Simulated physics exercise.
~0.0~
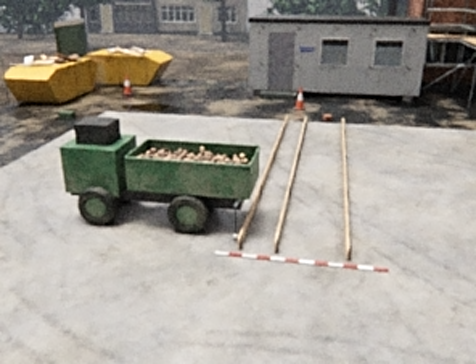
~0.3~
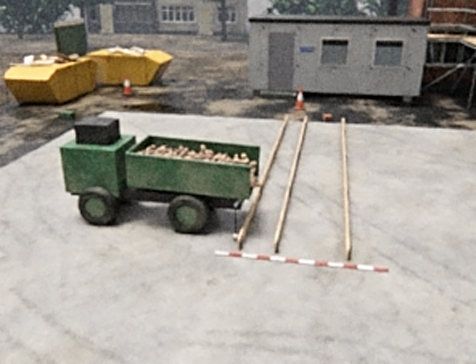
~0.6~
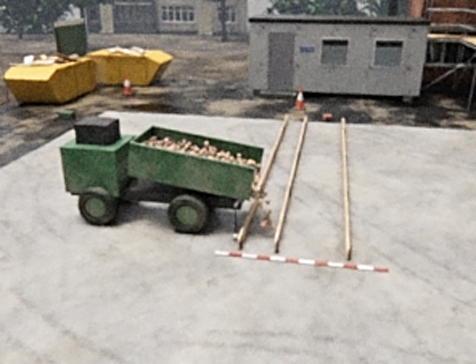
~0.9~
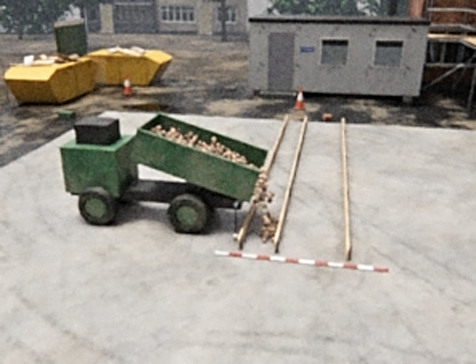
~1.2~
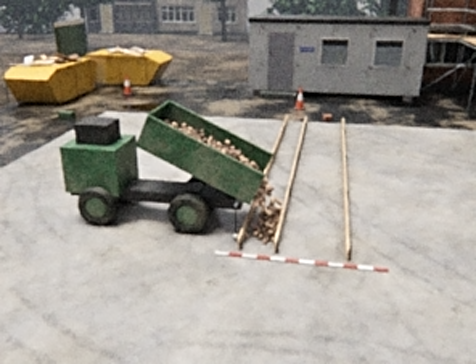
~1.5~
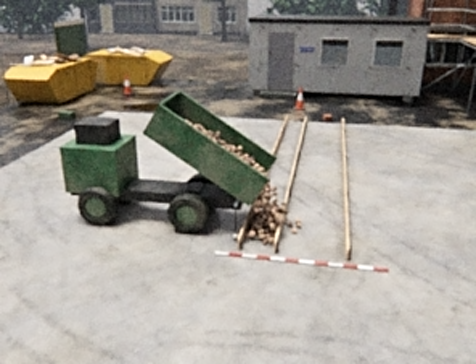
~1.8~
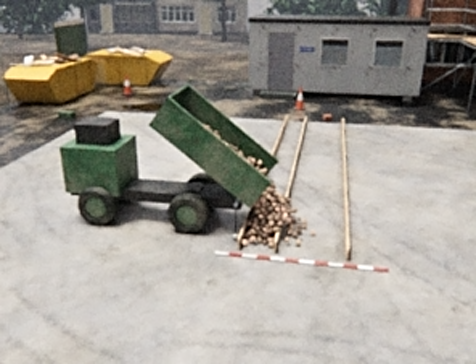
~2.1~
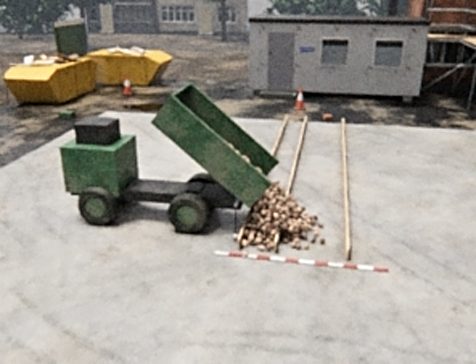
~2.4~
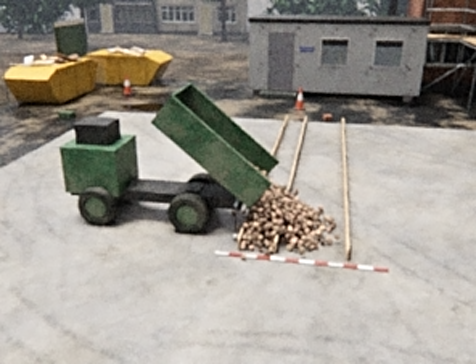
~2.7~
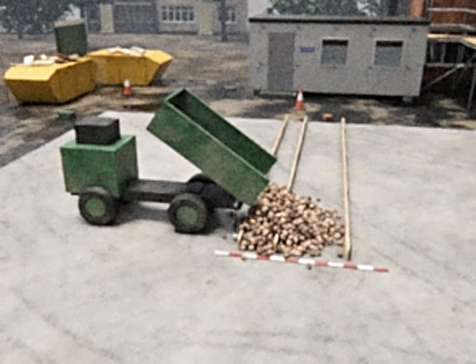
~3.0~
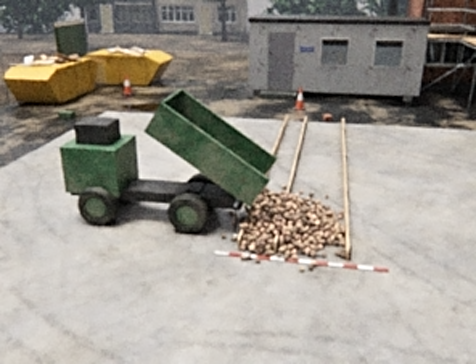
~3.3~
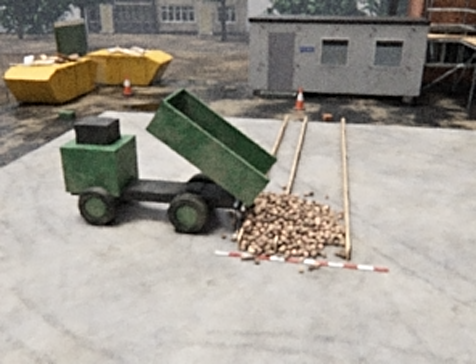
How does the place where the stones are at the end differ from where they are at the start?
At the start the stones are inside the truck's green body, but by the end they lie on the ground behind the truck, lower and further to the right, in a broad heap among the planks.
At the start, a green tipper truck stands on a pale concrete yard with a level body full of brownish stones, its back end facing planks laid on the ground to the right. The front of the body begins to rise, and a few stones drop from the rear edge. As it tilts more steeply, the load slides out and piles up beside the truck, spilling over the middle plank. The body reaches its steepest tilt, then dips slightly while the heap spreads to the right. In the end the body stays raised and looks empty, and the stones lie in a broad heap reaching the farthest plank.
